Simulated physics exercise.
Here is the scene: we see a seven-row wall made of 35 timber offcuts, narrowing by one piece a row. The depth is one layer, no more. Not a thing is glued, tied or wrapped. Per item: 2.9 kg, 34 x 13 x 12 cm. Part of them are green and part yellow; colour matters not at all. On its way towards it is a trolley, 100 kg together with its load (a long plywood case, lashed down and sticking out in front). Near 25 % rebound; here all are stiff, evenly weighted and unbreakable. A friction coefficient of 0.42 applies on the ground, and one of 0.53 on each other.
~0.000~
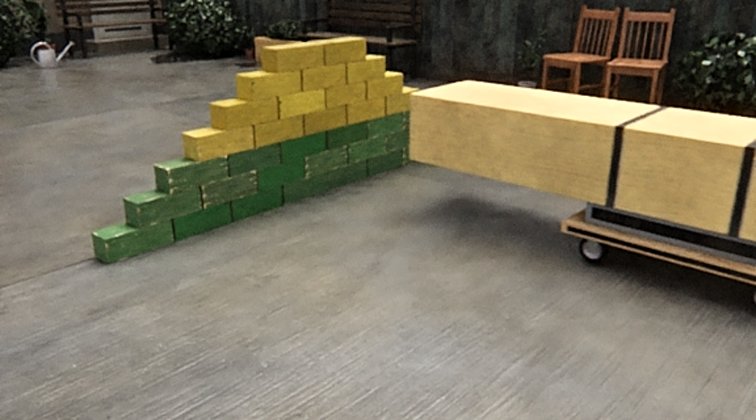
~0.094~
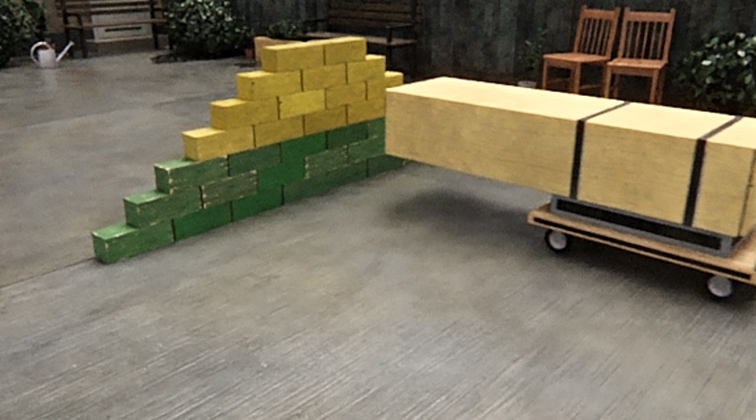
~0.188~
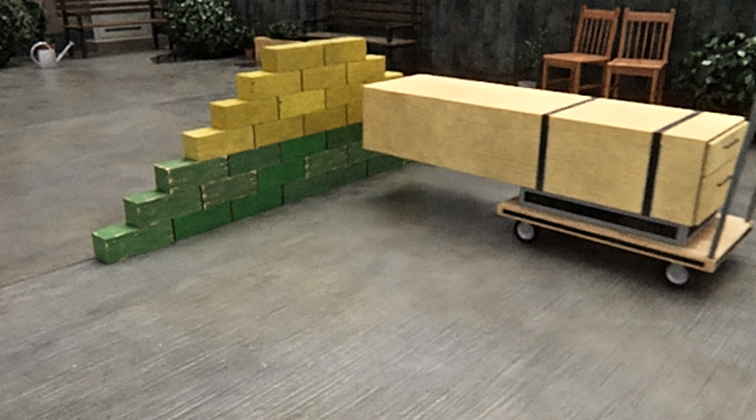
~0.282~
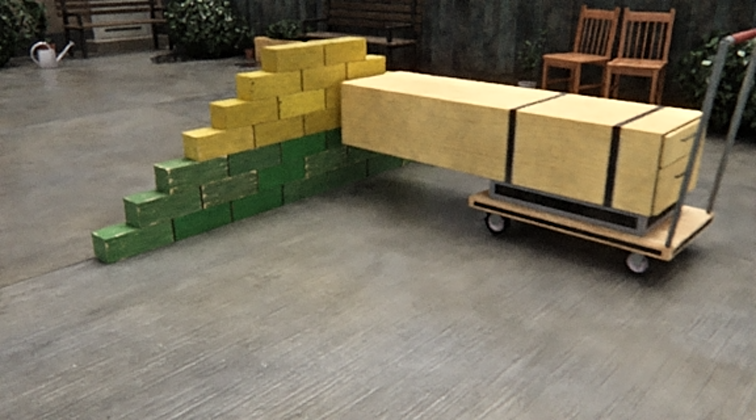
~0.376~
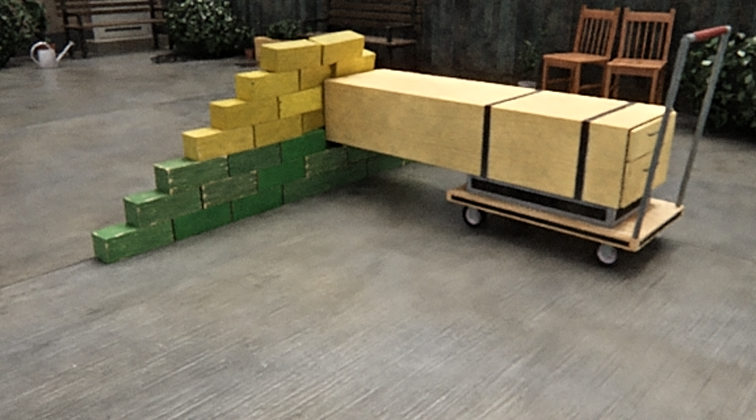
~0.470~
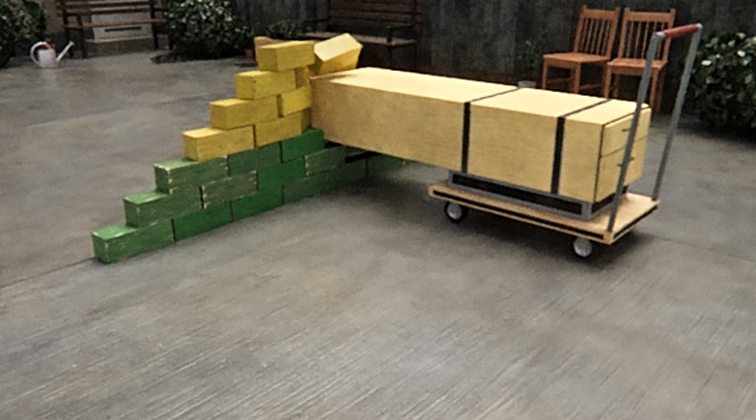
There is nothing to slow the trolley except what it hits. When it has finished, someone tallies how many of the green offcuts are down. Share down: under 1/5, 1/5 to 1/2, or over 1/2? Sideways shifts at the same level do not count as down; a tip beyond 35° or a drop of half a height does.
1/5 to 1/2.
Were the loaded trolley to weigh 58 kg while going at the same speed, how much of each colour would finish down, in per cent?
In that case green comes to 10 and yellow to 80 percent.
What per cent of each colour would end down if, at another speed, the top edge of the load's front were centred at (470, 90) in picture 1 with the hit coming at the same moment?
Green 30%, yellow 80%.
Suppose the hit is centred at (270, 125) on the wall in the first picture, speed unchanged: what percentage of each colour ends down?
Then green ends 20 per cent down and yellow 80 per cent.
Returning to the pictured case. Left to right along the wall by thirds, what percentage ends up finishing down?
Left third 10 per cent, middle 90 per cent, right 30 per cent.
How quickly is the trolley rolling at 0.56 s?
Its speed is around 1.2 m/s.
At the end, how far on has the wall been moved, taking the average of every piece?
On average the pieces end up around 35 cm further on.
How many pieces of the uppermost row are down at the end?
2.
Around 0.56 s, load 31 cm past the wall's line, still rolling; 2 of the 21 green offcuts down (7 of 35 in all colours); top green offcut unmoved; top yellow offcut tipped 64°, 6 cm lower.
Around 0.78 s, load 56 cm past the wall's line, still rolling; 2 of the 21 green offcuts down (13 of 35 in all colours); top green offcut unmoved; top yellow offcut on its side.
Around 1.12 s, load 92 cm past the wall's line, still rolling; 6 of the 21 green offcuts down (19 of 35 in all colours); top green offcut unmoved; top yellow offcut on its side.
Around 1.48 s, load 1.21 m past the wall's line, still rolling; 6 of the 21 green offcuts down (19 of 35 in all colours); top green offcut unmoved; top yellow offcut on its side.
Finally (3.7 s), load 1.28 m past the wall's line, stopped; 6 of the 21 green offcuts down (19 of 35 in all colours); top green offcut unmoved; top yellow offcut on its side. That is 29 per cent. Seen by the last camera, middles, top green offcut near (193, 172), top yellow offcut near (234, 53).
